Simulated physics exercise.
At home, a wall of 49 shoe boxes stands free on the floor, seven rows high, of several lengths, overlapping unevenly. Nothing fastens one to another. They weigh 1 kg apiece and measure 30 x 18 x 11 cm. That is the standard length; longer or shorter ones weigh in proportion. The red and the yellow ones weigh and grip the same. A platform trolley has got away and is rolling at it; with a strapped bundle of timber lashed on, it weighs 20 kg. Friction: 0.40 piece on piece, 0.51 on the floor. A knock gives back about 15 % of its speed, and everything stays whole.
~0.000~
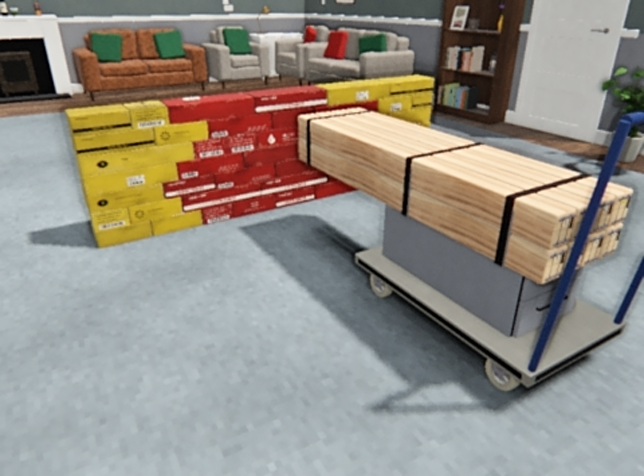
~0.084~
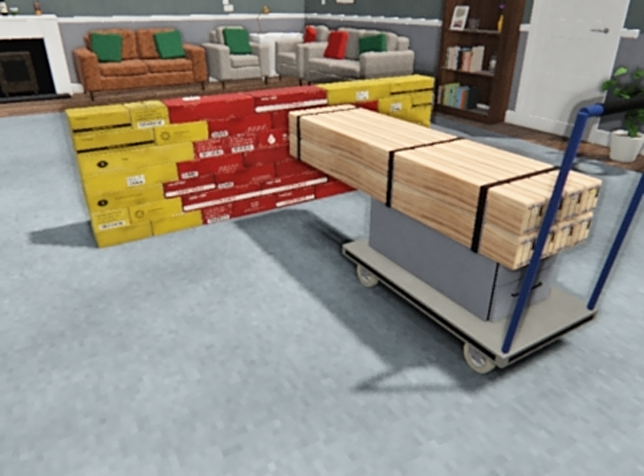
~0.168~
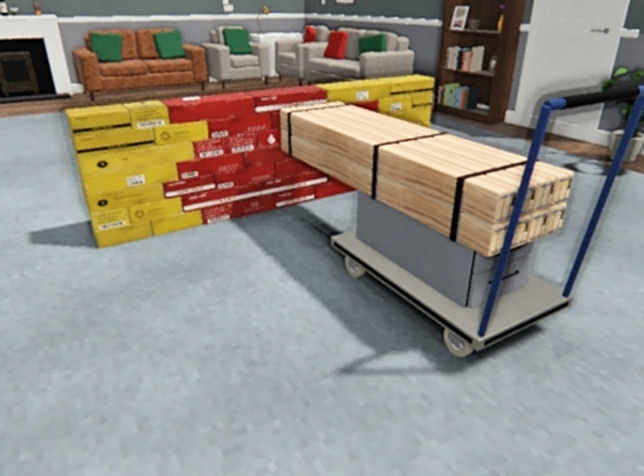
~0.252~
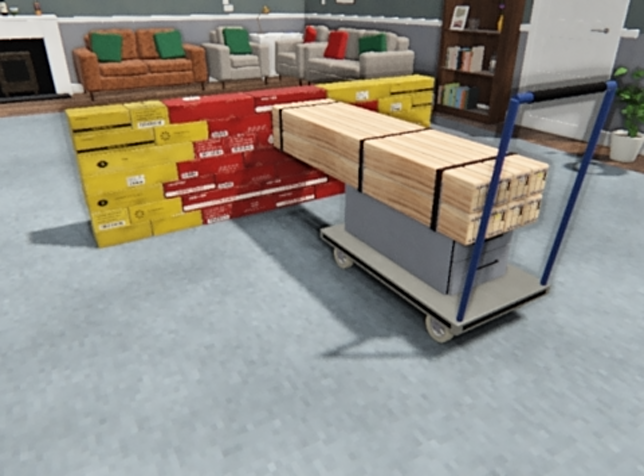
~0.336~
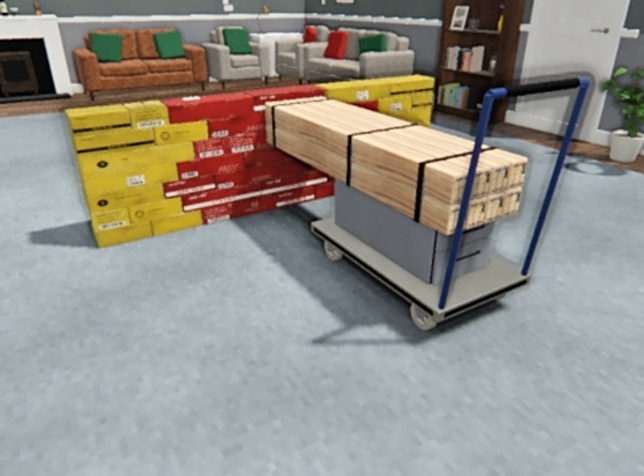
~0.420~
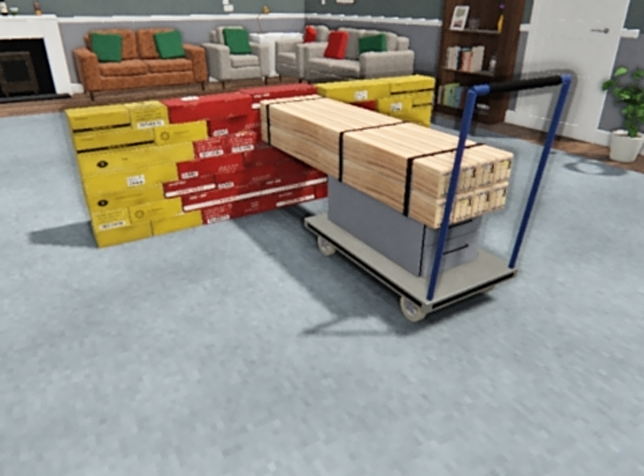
At first, a blue-handled platform trolley carrying a long bundle of strapped timber stands clear of a low wall of yellow and red boxes. It rolls leftward and away across the grey floor, the gap closing, until the timber's front end meets the red section and pushes some boxes slightly back.
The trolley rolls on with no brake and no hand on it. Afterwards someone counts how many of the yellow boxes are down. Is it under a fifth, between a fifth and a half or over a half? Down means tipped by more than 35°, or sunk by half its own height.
It comes to less than a fifth.
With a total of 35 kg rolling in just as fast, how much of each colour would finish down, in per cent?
Then yellow 0, red 30 per cent.
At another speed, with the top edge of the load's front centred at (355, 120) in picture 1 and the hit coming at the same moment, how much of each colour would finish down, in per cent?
In that case yellow 0, red 30 per cent.
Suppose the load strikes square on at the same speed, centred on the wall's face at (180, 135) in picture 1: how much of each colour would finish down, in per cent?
In that case yellow 20, red 20 per cent.
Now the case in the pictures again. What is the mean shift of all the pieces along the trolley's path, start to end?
About 10 cm.
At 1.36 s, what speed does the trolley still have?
Near 0.2 m/s.
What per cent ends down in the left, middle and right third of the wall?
In per cent: Left 10, middle 30, right 20.
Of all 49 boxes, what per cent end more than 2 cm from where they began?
It is 20 per cent.
After 0.56 s, load 18 cm past the wall's line, still rolling; none of the 26 yellow boxes down (0 of 49 in all colours); top yellow box unmoved; top red box leaning 3°.
After 0.78 s, load 27 cm past the wall's line, still rolling; none of the 26 yellow boxes down (3 of 49 in all colours); top yellow box unmoved; top red box leaning 31°, 12 cm lower.
After 1.02 s, load 35 cm past the wall's line, still rolling; 1 of the 26 yellow boxes down (8 of 49 in all colours); top yellow box unmoved; top red box on its side.
After 1.36 s, load 44 cm past the wall's line, still rolling; 1 of the 26 yellow boxes down (8 of 49 in all colours); top yellow box unmoved; top red box upside down.
At rest (2.0 s), load 56 cm past the wall's line, still rolling; 1 of the 26 yellow boxes down (8 of 49 in all colours); top yellow box unmoved; top red box upside down. That is 4 per cent. As the last picture would show them, middles, top yellow box near (99, 120), top red box near (240, 163).
